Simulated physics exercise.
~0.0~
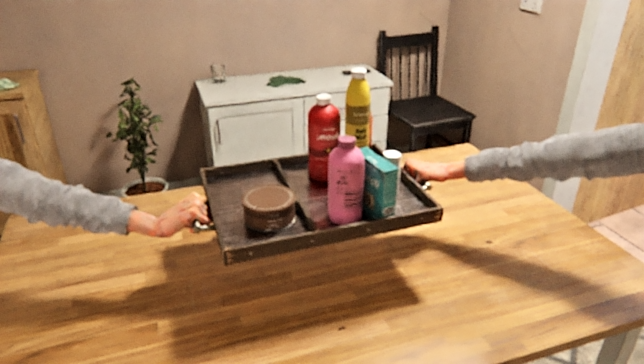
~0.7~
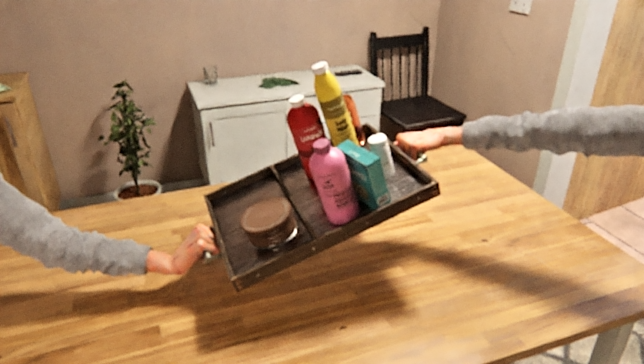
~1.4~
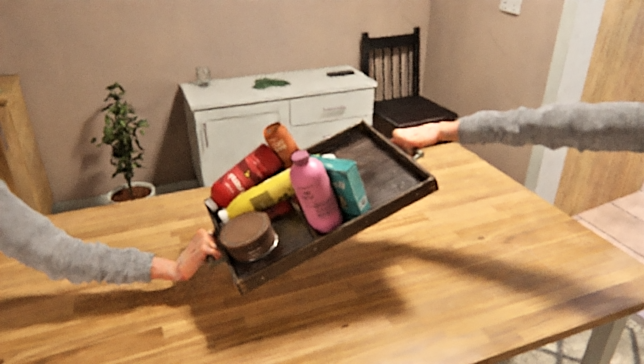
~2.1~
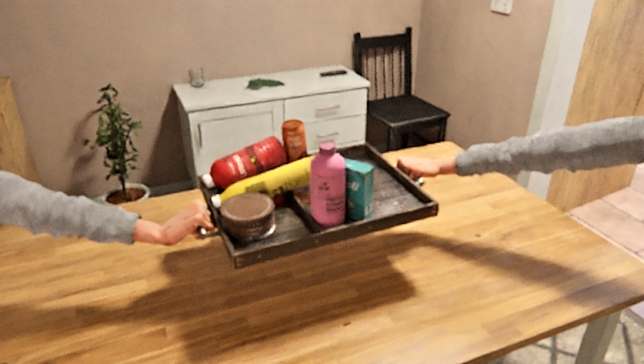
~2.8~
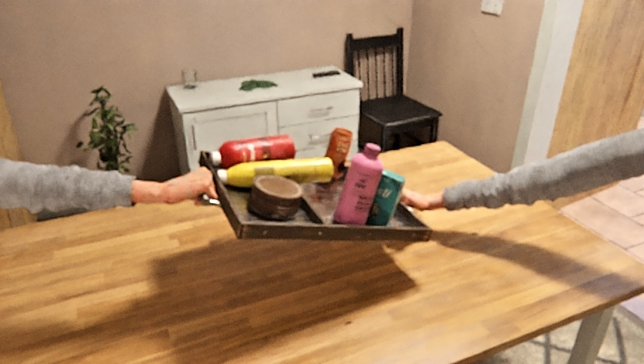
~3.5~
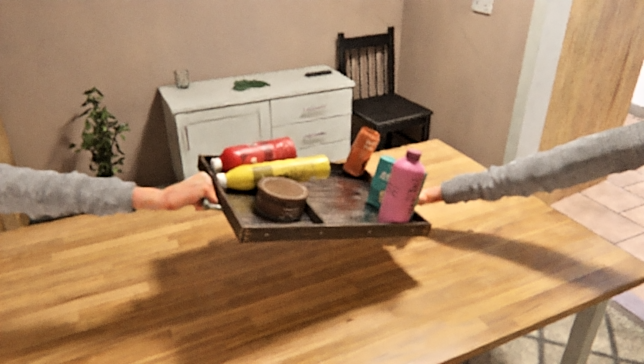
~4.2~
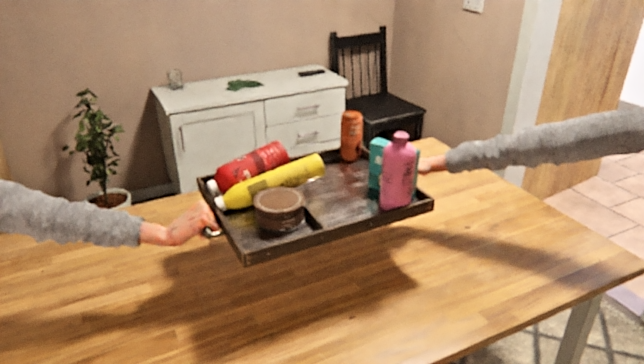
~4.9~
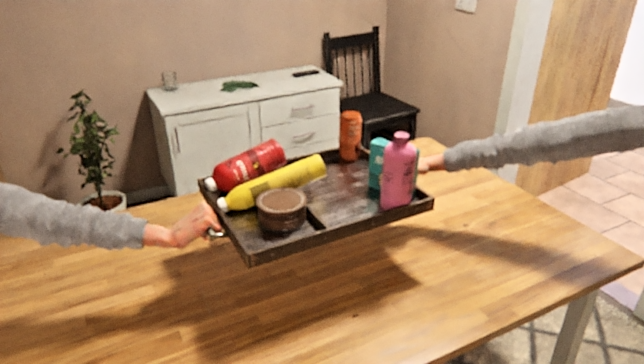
In a room with a white cabinet, a dark chair and a potted plant behind, a wooden table is seen from slightly above, the view drifting a little sideways. Two grey-sleeved hands hold a dark tray above it, carrying red, yellow and pink bottles, a turquoise packet, an orange container, a white-capped item and a brown tub. The tray tips left, and the red and yellow bottles topple onto their sides. It then tips right, and the pink bottle and turquoise packet shift rightward. Finally it levels, with those two upright, the tub in place and the toppled bottles still lying down.
